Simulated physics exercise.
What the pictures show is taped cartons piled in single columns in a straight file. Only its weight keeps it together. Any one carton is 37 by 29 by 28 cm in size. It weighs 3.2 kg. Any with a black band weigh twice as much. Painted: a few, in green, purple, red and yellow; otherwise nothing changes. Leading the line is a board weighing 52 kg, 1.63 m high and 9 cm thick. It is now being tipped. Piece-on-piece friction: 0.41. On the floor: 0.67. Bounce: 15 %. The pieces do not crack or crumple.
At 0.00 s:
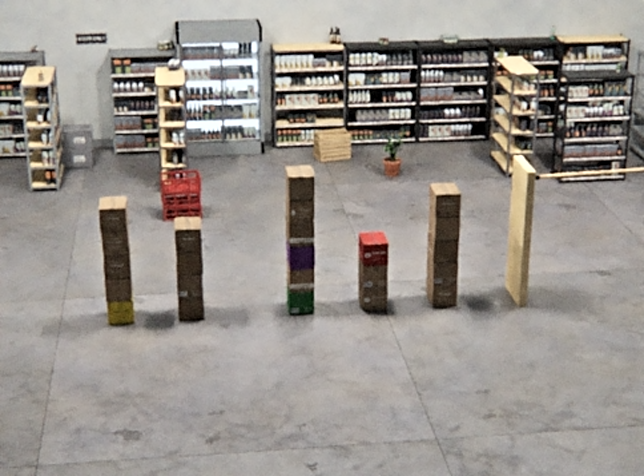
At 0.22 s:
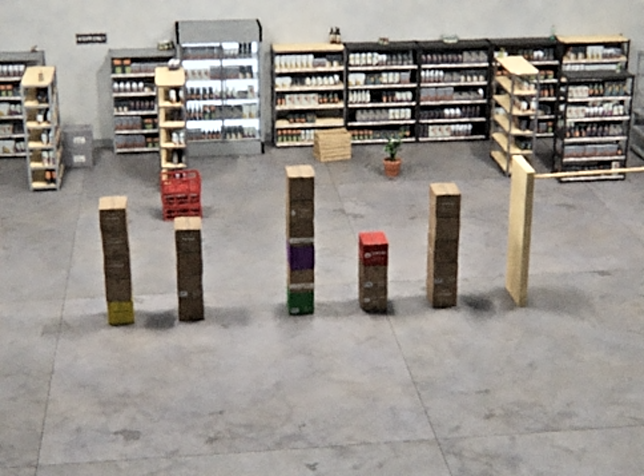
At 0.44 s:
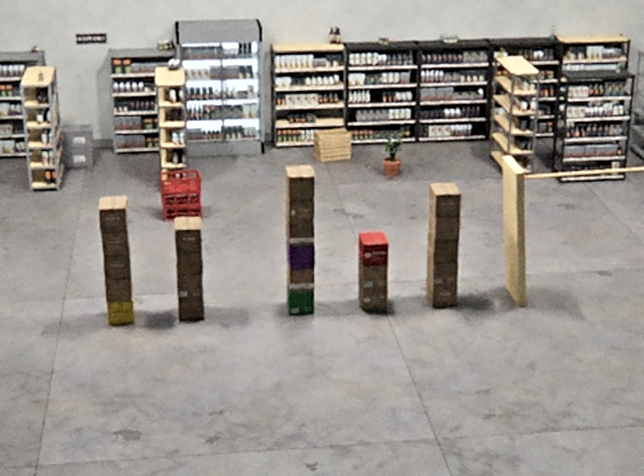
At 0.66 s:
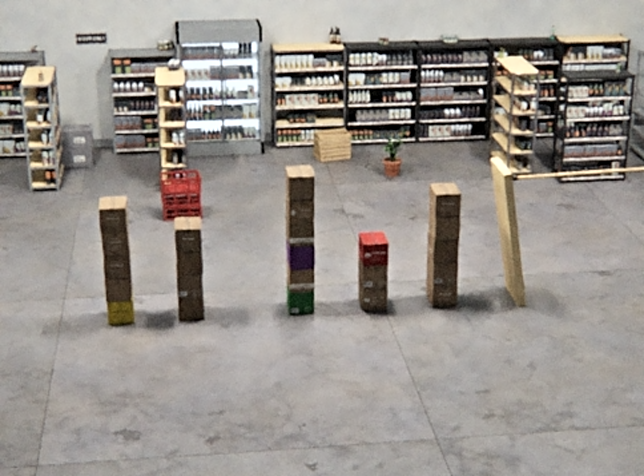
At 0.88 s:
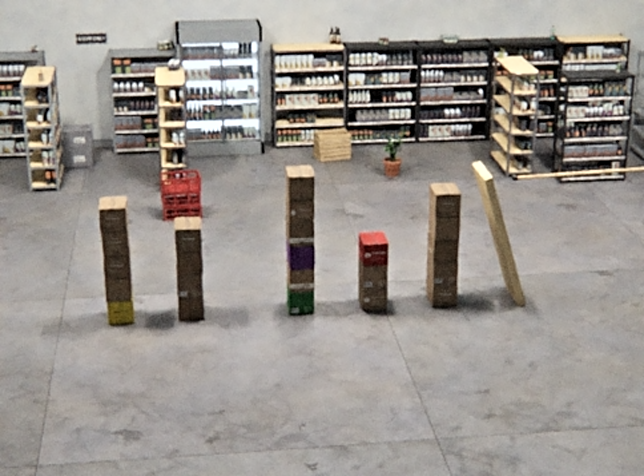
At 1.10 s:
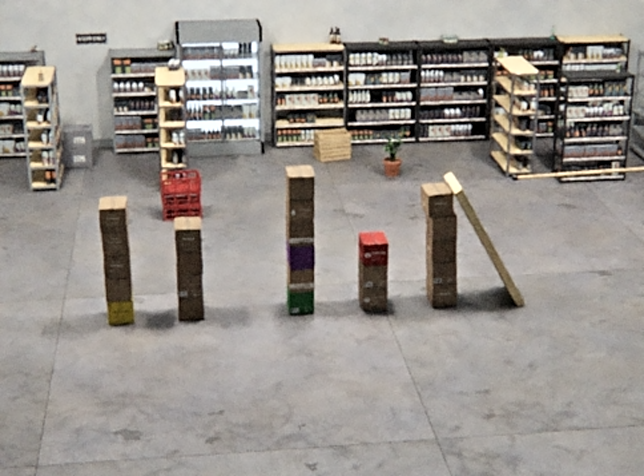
On a concrete floor, a pole pushes a board, which tips left against stacked cartons.
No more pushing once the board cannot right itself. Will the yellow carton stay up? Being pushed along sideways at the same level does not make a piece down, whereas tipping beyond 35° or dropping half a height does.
Yes.
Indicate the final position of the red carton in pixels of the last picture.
It ends up centred close to (306, 272).
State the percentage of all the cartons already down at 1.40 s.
At that moment 0 per cent.
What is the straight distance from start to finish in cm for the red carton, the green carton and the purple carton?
Red 80 cm, green 0 cm, purple 100 cm.
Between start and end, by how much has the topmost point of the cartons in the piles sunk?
25 cm.
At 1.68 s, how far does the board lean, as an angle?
Roughly 65° off upright.
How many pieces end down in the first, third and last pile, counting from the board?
Down pieces per pile: First 5; third 5; last 0.
After 1.40 s, board 50° from upright; none of the 23 cartons down, 5 disturbed; yellow carton unmoved.
After 1.68 s, board 66° from upright; 5 of the 23 cartons down; yellow carton unmoved; red carton 12° from how it stood, 10 cm lower.
After 2.18 s, board 70° from upright; 13 of the 23 cartons down; yellow carton unmoved; purple carton 72° from how it stood, 44 cm lower.
In the end (3.1 s), board 70° from upright; 13 of the 23 cartons down; yellow carton unmoved; purple carton on its side; red carton 6° from how it stood, 26 cm lower. From the last view, middles, yellow carton near (121, 306), purple carton near (231, 301).
